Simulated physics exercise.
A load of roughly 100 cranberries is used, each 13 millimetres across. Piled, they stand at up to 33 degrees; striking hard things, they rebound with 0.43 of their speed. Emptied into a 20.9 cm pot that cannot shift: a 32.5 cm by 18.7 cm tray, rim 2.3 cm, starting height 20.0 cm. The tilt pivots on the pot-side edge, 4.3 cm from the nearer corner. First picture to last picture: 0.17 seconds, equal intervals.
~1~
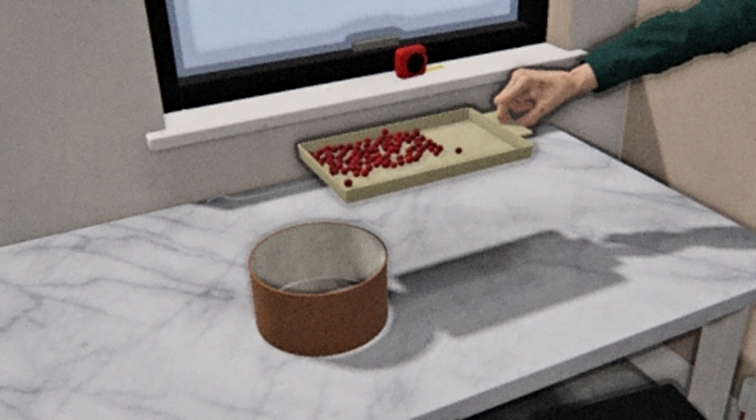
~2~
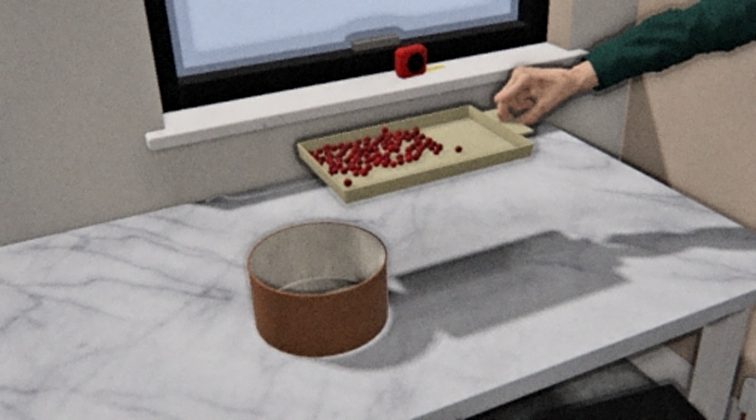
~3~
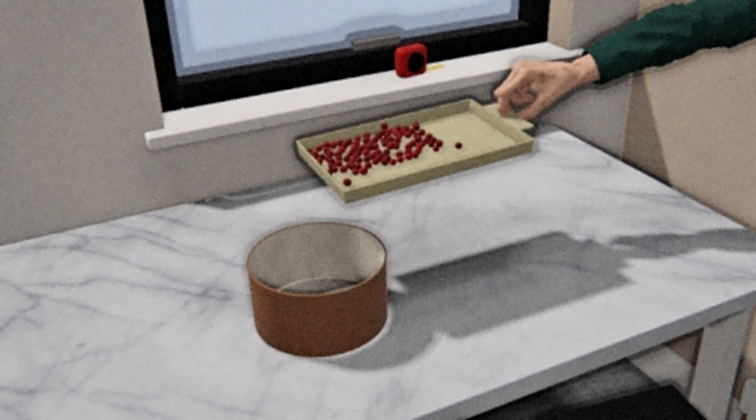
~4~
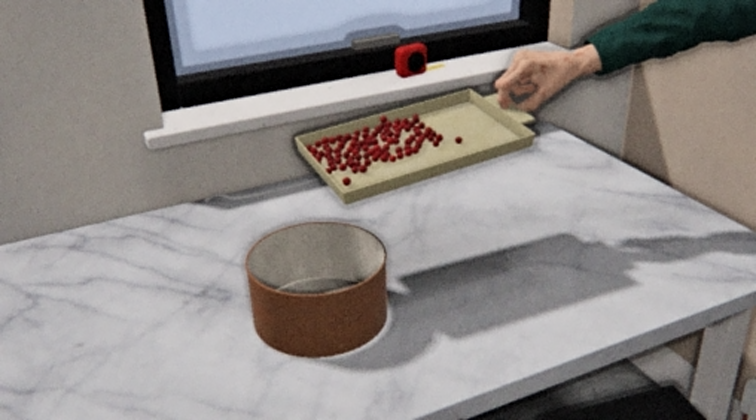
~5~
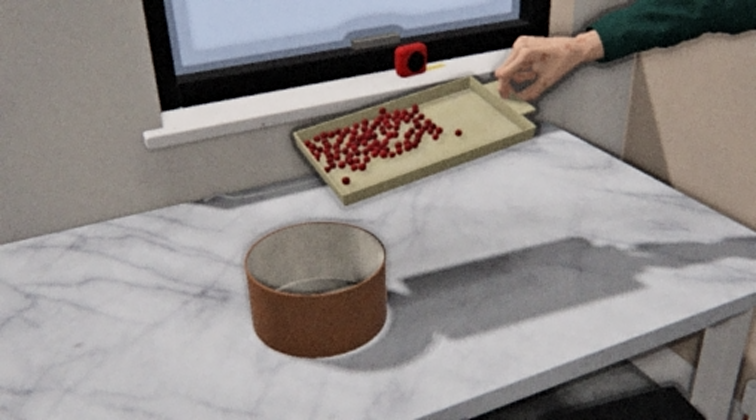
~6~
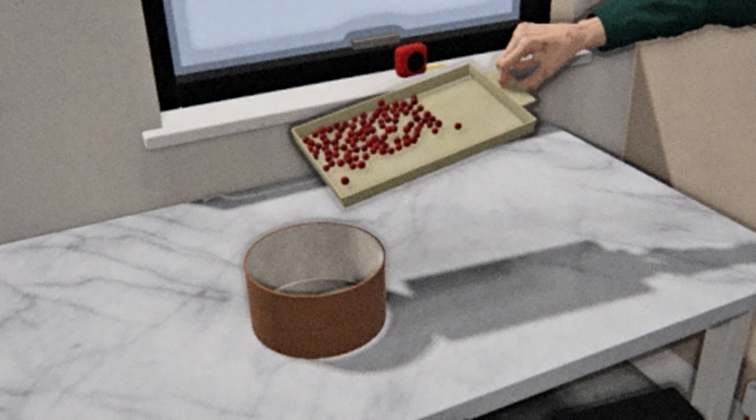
At the start, a green-sleeved hand at the right holds a shallow tan tray of small red berries, level above a marble table behind a round brown pot. The hand then gradually tilts the tray, its window side rising and its front left corner lowest, while the berries barely shift.
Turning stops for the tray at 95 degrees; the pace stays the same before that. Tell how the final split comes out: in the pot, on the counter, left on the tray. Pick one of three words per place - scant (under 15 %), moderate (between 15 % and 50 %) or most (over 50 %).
My call is pot: Most, counter: Scant, tray: Scant.
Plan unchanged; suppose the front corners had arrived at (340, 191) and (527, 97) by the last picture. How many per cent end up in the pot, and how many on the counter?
Pot 80; counter 20.
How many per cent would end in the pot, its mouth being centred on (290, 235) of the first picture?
Roughly 0 percent would end up there.
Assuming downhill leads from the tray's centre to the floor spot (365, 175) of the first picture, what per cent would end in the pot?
My best guess is some 90 per cent.
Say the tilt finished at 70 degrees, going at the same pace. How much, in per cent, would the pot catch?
It would land at about 35 percent.
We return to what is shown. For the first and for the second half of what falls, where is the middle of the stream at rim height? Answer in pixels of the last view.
Early: About (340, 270); late: About (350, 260).
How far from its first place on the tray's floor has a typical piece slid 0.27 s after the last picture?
I'd say close to 6 centimetres.
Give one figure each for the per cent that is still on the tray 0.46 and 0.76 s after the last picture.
In order, near 95 and near 20.
Then, 0.27 s after the last picture, tilt 55 degrees; the tray holds 100 %, the pot 0 %.
Then, 0.46 s after the last picture, tilt 82 degrees; the tray holds 95 %, the pot 0 %.
Then, 0.76 s after the last picture, tilt 95 degrees; the tray holds 20 %, the pot 65 %.
In the end, pot 90 %, counter 5 %, tray 0 %.
